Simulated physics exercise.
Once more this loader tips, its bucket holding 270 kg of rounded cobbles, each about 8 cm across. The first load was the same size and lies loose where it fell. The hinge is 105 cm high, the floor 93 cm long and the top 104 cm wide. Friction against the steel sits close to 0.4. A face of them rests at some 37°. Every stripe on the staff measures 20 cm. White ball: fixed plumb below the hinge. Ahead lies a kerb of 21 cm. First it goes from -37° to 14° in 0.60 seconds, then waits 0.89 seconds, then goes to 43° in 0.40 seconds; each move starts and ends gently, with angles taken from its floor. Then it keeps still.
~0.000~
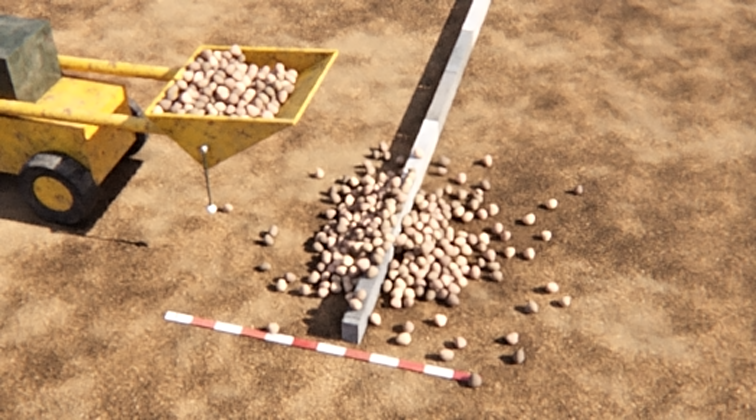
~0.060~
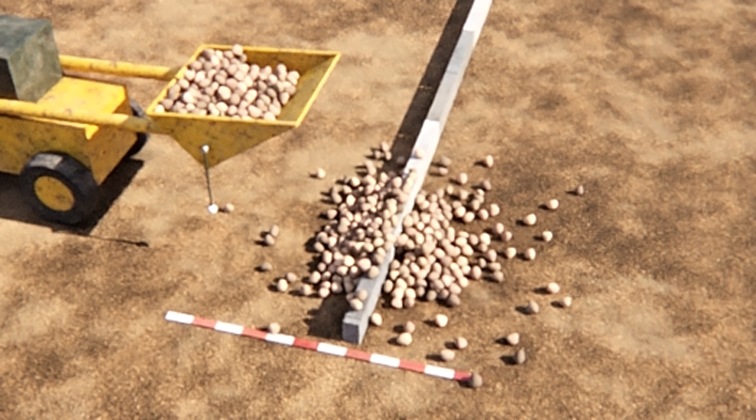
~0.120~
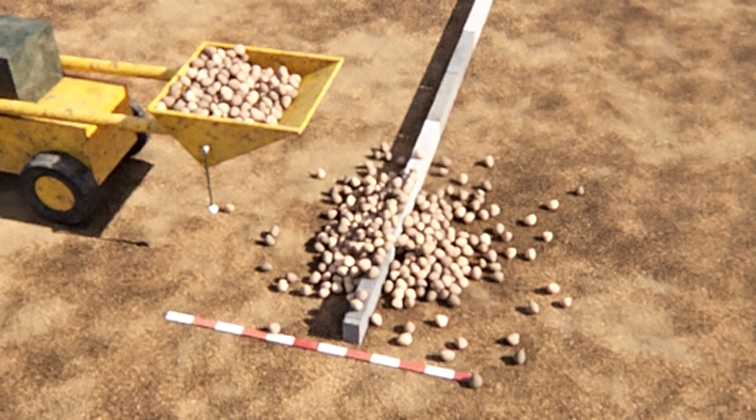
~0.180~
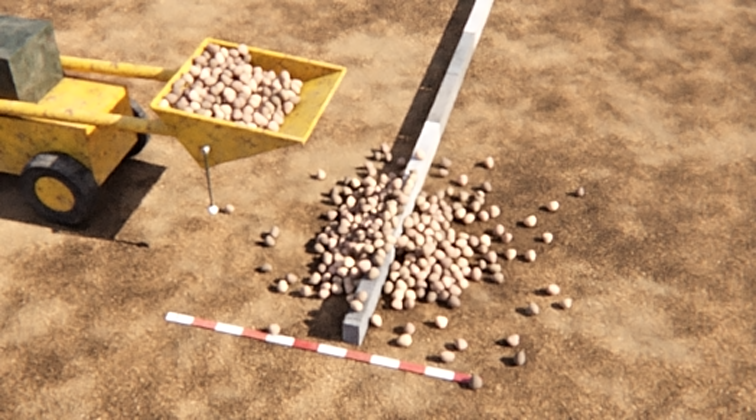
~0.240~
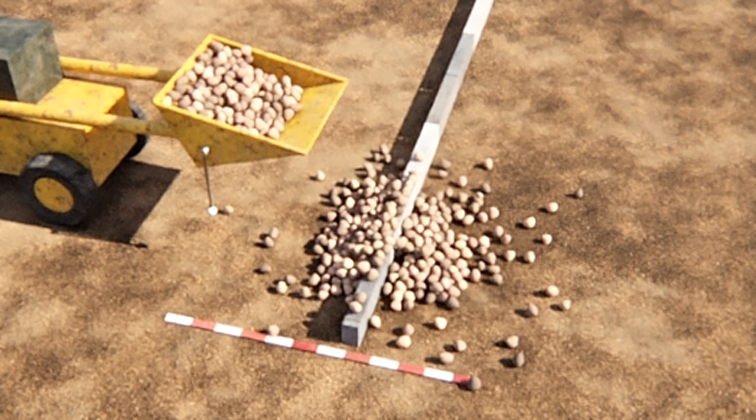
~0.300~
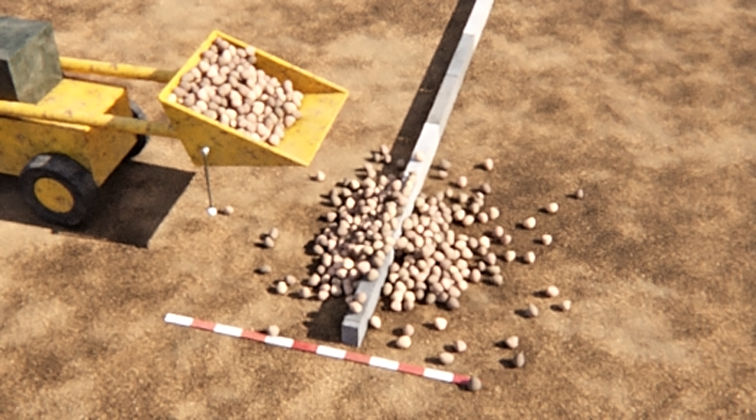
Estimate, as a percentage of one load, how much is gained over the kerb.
Some 1 per cent is added.
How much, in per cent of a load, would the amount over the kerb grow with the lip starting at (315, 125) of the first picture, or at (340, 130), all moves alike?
Near 5 per cent from the first place, 25 from the second.
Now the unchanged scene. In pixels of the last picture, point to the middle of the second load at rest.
I'd say close to (325, 222).
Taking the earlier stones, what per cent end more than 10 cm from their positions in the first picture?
Some 0 percent, give or take.
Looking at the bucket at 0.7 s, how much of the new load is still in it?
Around 100 in a hundred.
After 0.4 s the floor is at 6°; in per cent of one load, 100 in the bucket, 58 on this side of the kerb, 42 over the kerb; the foremost stones are at (546, 278).
After 0.7 s the floor is at 14°; in per cent of one load, 100 in the bucket, 58 on this side of the kerb, 42 over the kerb; the foremost stones are at (546, 278).
After 2.3 s the floor is at 43°; in per cent of one load, 3 in the bucket, 154 on this side of the kerb, 43 over the kerb; the foremost stones are at (546, 278).
After 4.9 s the floor is at 43°; in per cent of one load, 0 in the bucket, 157 on this side of the kerb, 43 over the kerb; the foremost stones are at (546, 278). Net gain over the kerb, 1.
